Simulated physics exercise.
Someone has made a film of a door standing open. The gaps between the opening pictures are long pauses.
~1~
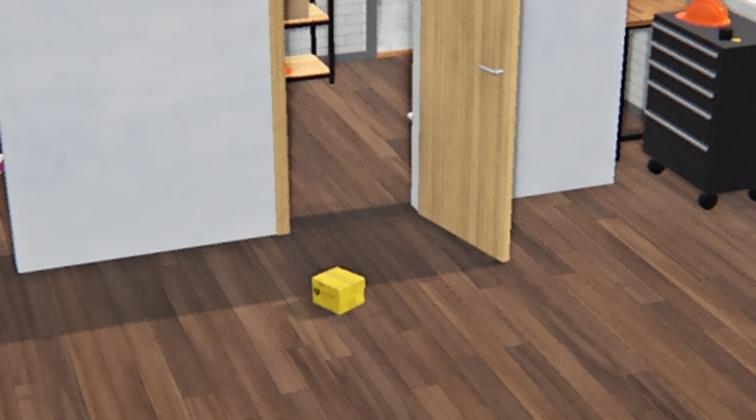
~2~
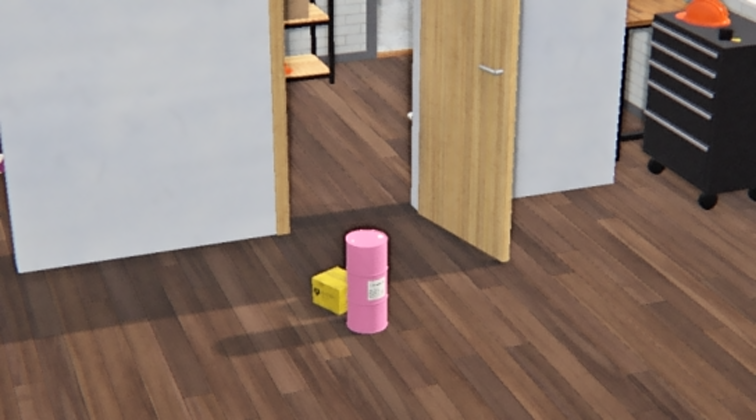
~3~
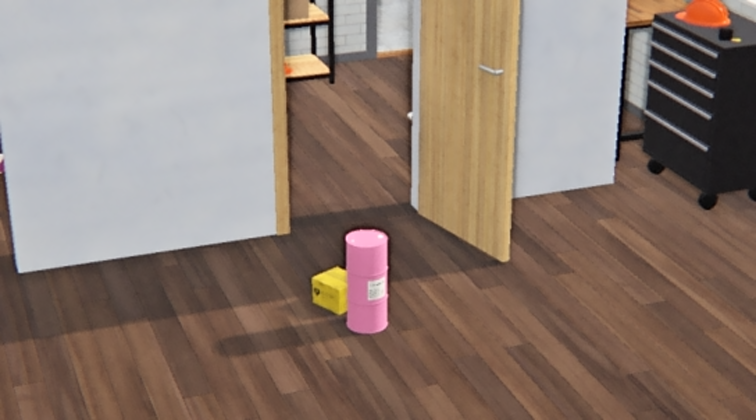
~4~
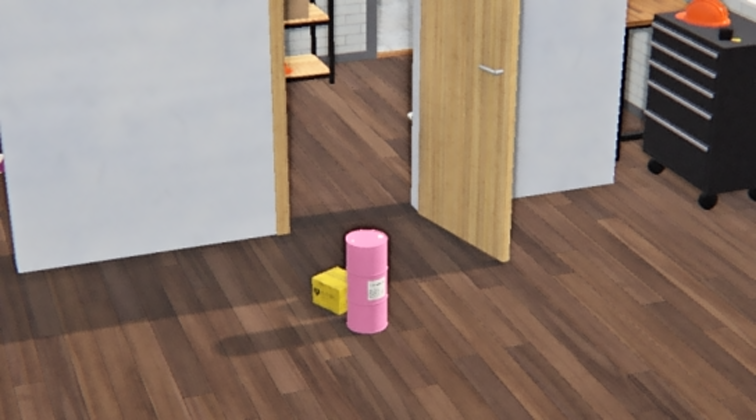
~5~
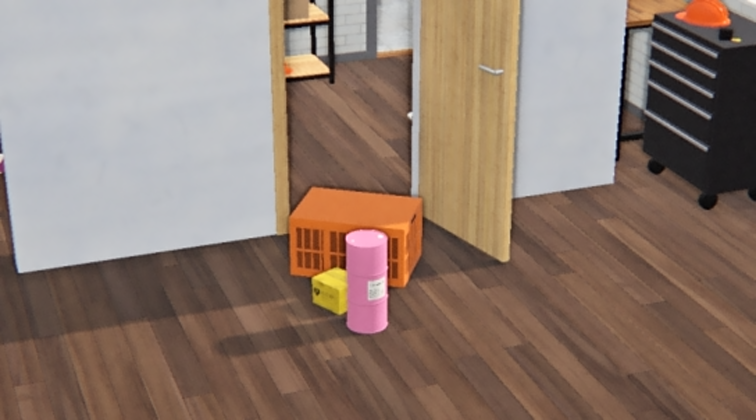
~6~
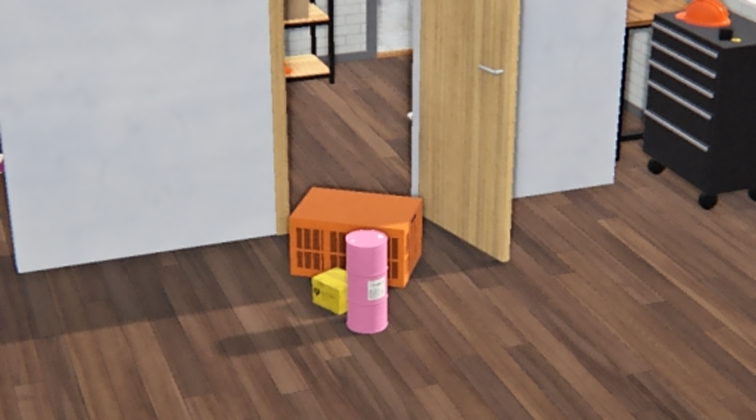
At first, a small yellow parcel sits alone on the wooden floor before a wide-open door. A pink canister then appears in front of it, slightly to the right, and later a larger orange container appears behind them at the doorway, while the door and parcel stay still.
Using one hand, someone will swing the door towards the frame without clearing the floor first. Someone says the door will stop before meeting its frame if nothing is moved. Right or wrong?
Right.
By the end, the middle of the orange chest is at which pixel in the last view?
At about (345, 237).
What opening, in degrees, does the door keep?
Some 65°.
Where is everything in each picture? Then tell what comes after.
Door wide open and still; yellow parcel (338, 290), in the first picture.
Door wide open and still; yellow parcel (338, 290); pink canister (367, 282), in the second picture.
Door wide open and still; yellow parcel (338, 290); pink canister (367, 282), in the third picture.
Door wide open and still; yellow parcel (338, 290); pink canister (367, 282), in the fourth picture.
Door wide open and still; yellow parcel (338, 290); pink canister (367, 282), in the fifth picture.
Door wide open and still; orange chest (357, 236); yellow parcel (338, 290), in the sixth picture.
Then, 0.40 s on from there, door at 96°.
Then, 0.70 s on from there, door at 77°.
Then, 0.80 s on from there, door at 71°.
Then, 1.00 s on from there, door at 65°; orange chest shifted a little near (348, 237).
In the end, door at 63°; all 3 unmoved. At the end, from the last picture's camera, orange chest near (345, 237).
